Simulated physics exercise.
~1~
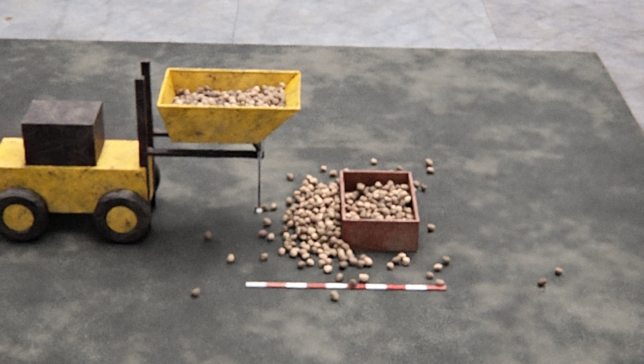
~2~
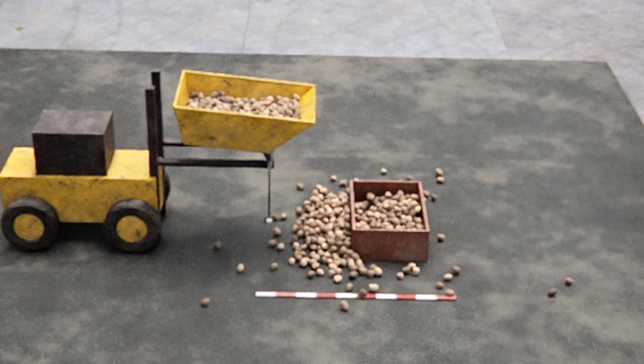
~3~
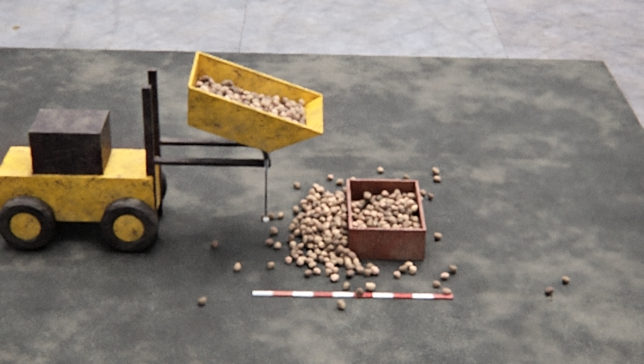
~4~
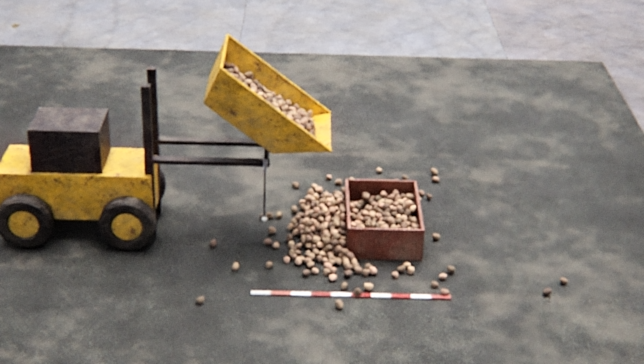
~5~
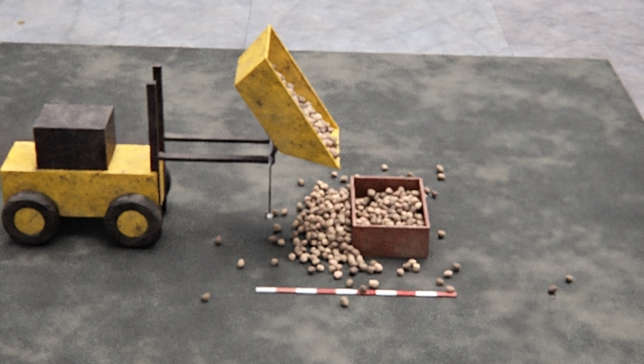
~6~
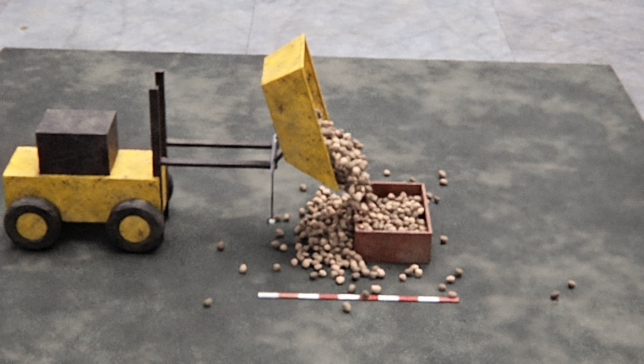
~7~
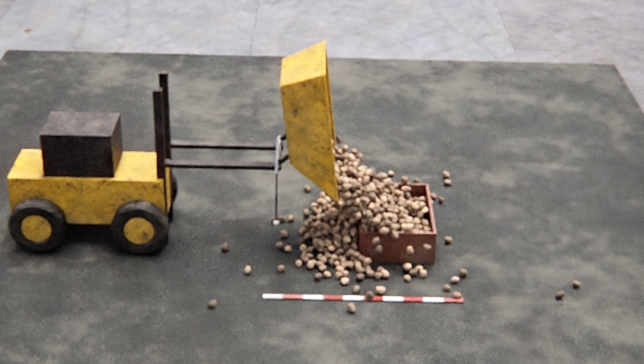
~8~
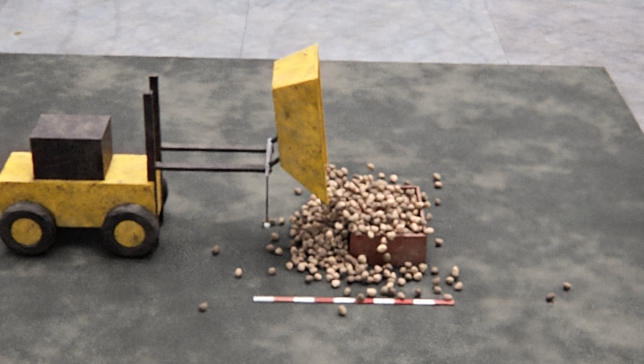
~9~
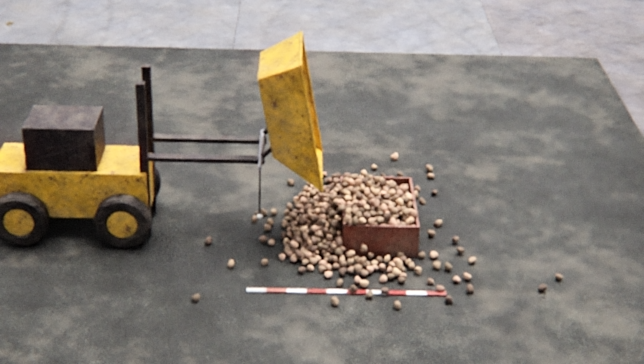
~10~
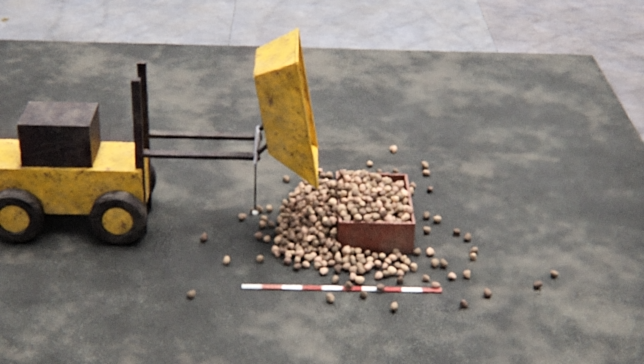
A yellow fork truck tips its skip, pouring rounded stones over a heaped reddish-brown bin.
